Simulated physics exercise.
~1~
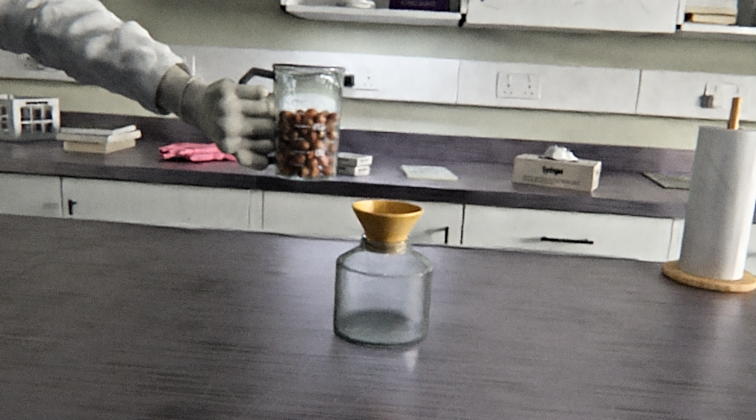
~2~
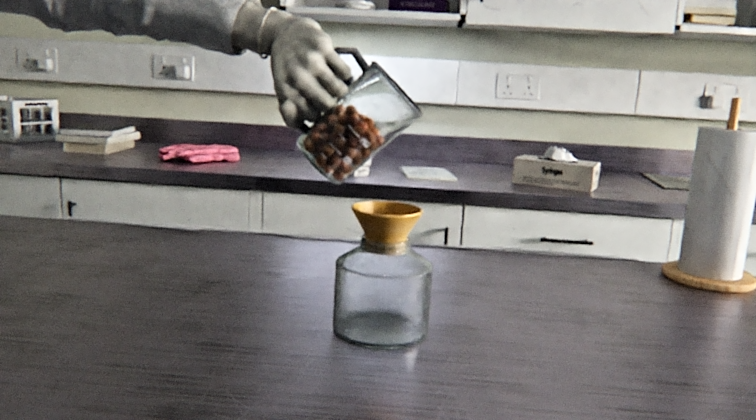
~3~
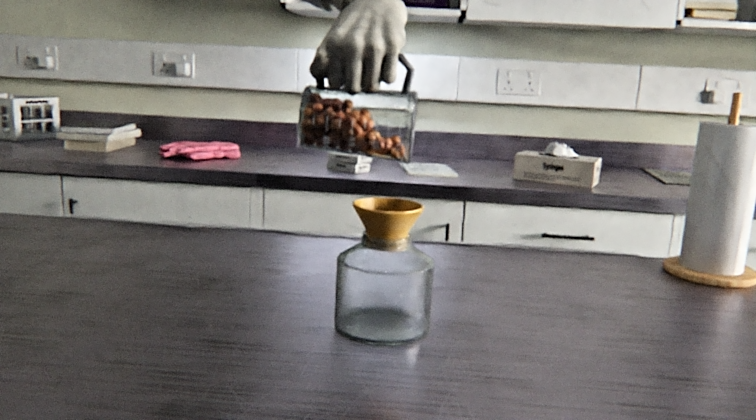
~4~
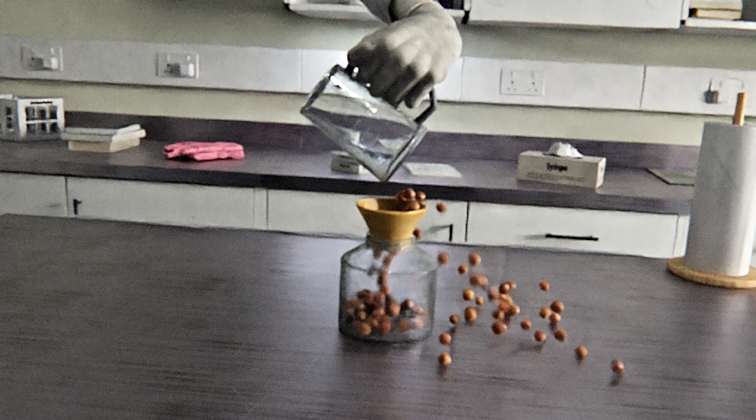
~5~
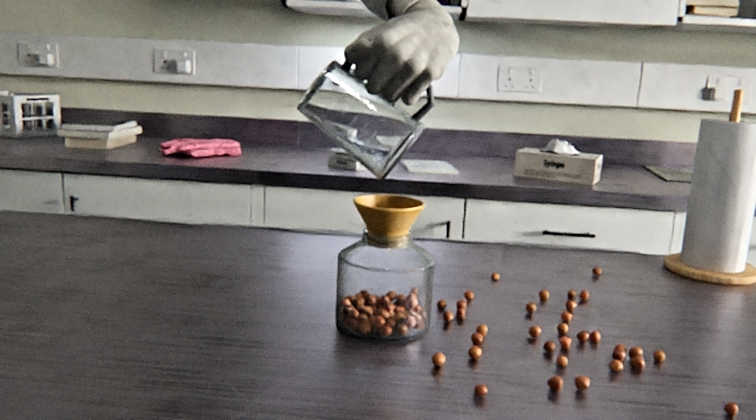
In a laboratory, a gloved hand tips brown balls through a funnel, spilling some beside the jar.
